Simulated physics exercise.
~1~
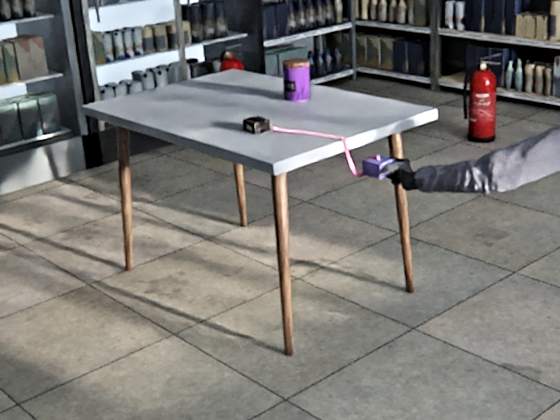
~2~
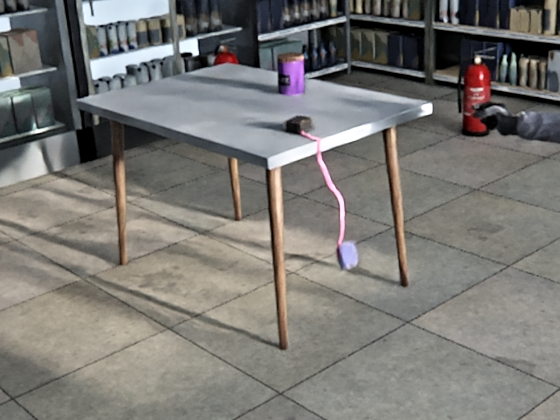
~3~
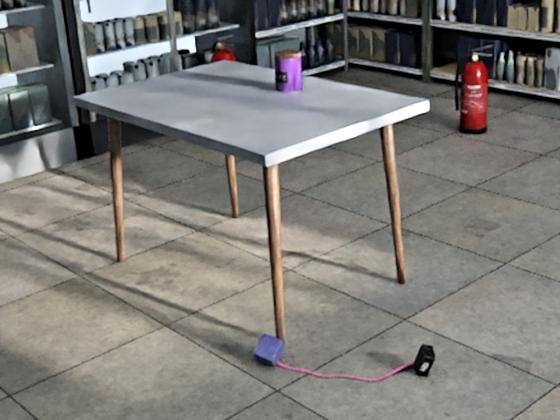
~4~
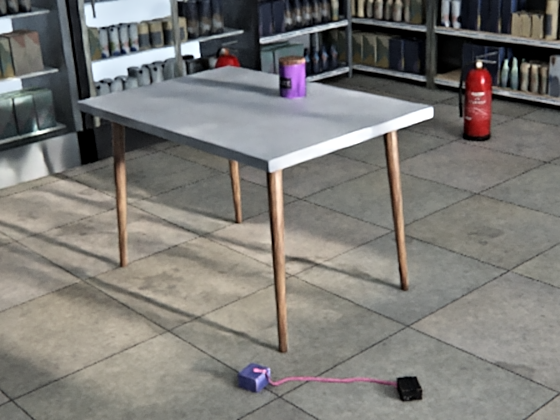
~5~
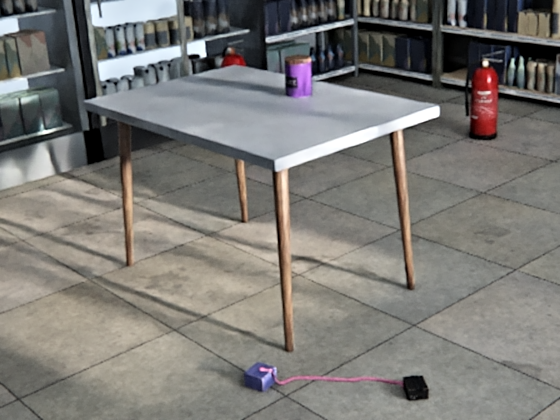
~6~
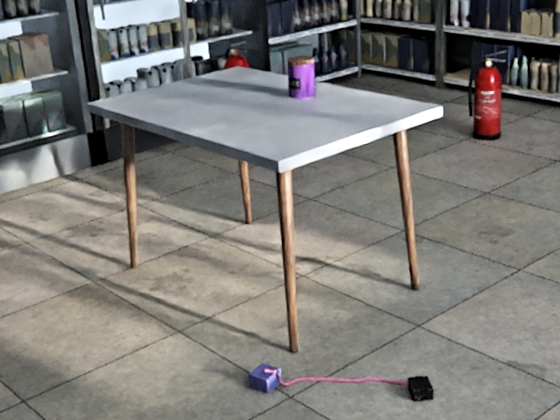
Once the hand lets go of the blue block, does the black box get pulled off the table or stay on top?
The black box gets pulled over the edge of the table. It ends up on the floor with the blue block, the pink ribbon stretched between them.
